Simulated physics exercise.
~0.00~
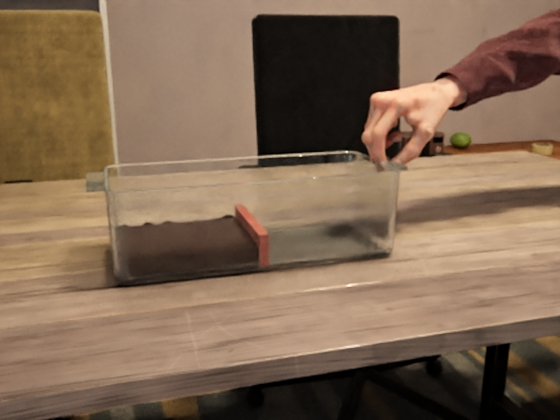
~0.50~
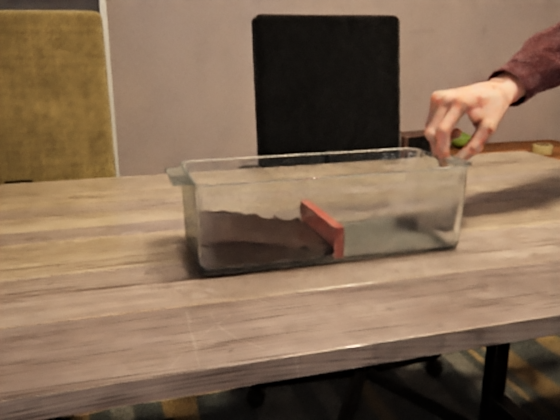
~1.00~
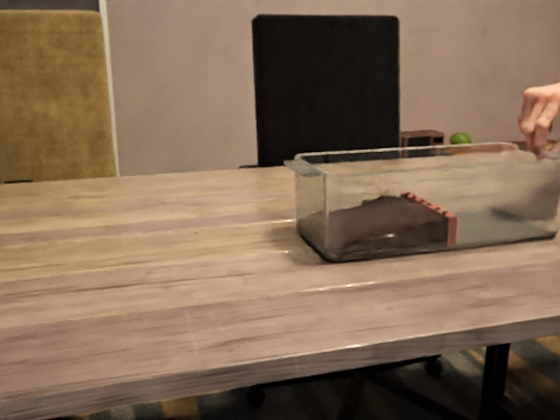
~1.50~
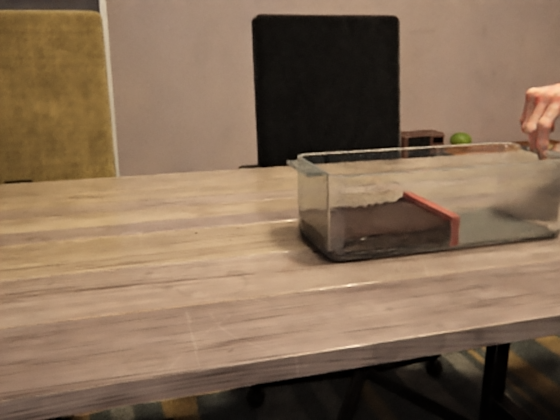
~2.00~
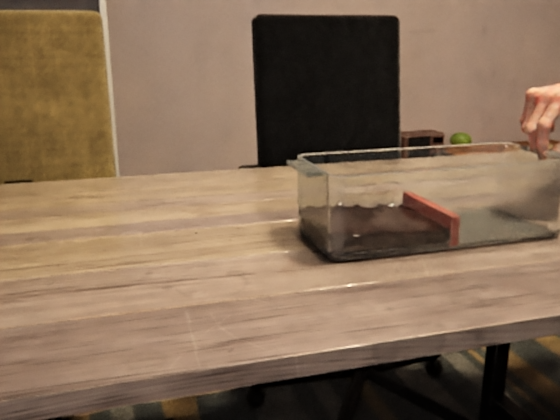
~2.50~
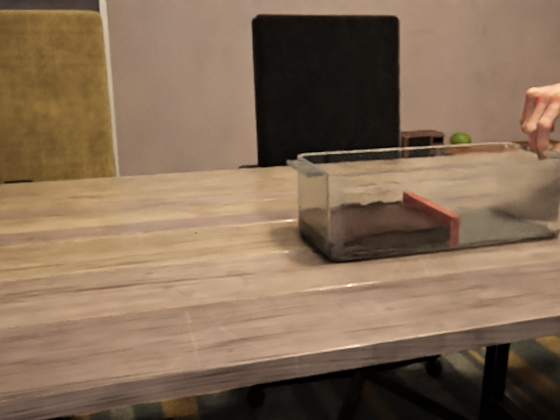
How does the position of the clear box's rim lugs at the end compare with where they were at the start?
At the start the lugs are over the left and middle part of the table, and at the end they are well over to the right, having moved with the box.
